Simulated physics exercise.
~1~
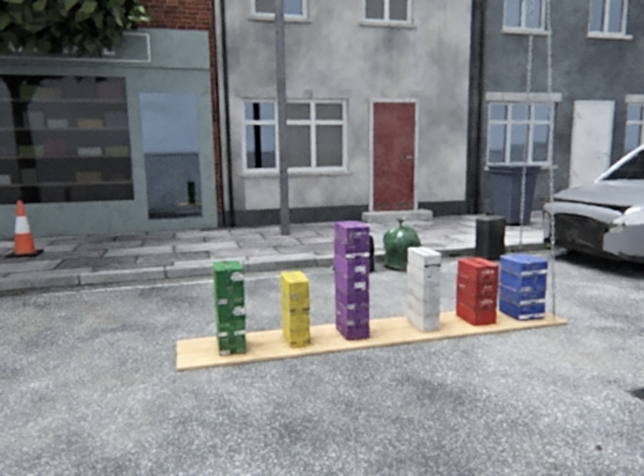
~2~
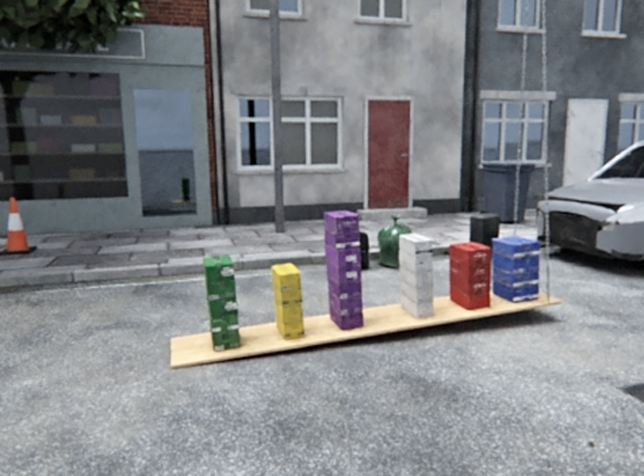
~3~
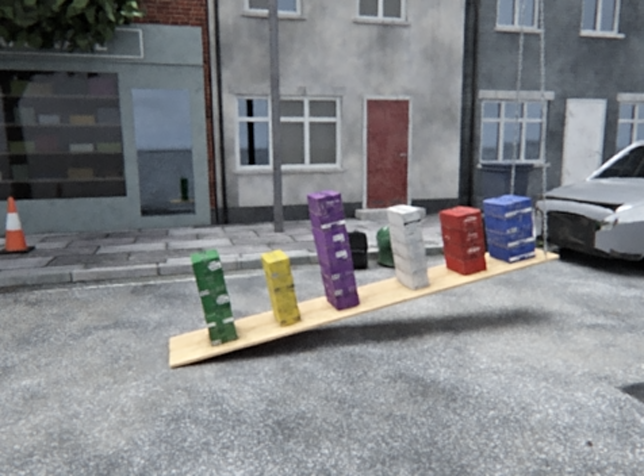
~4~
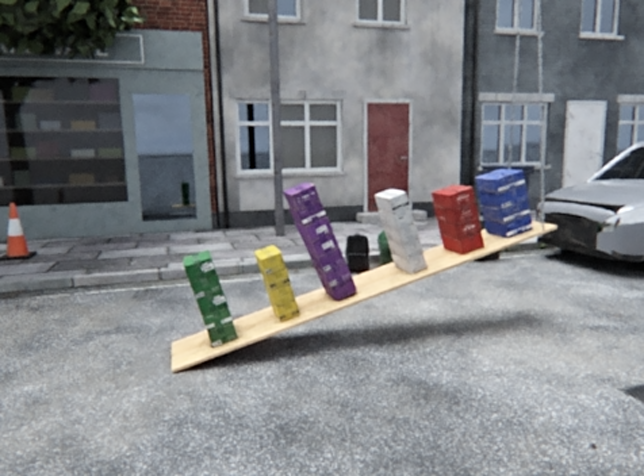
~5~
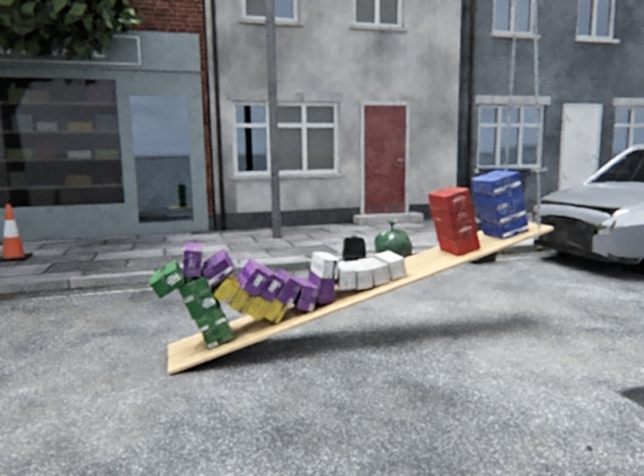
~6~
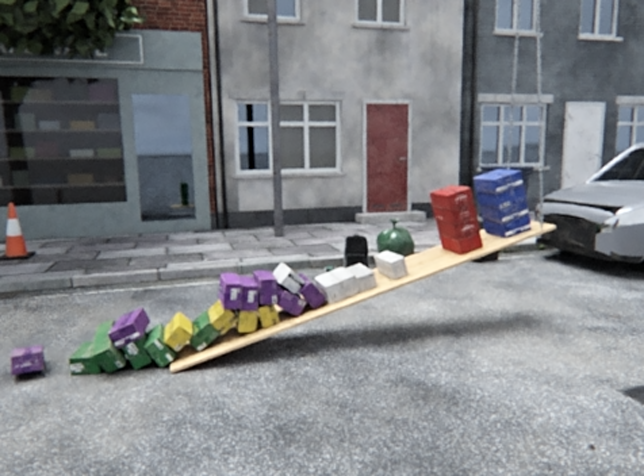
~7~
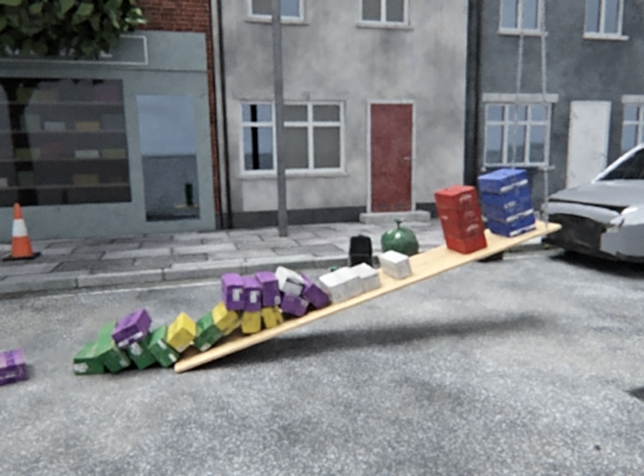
A long flat board holding six coloured stacks of boxes tilted up at its right end until the purple, yellow, green and white stacks toppled leftward, spilling some boxes onto the road, while the red and blue stacks stayed standing near the top.
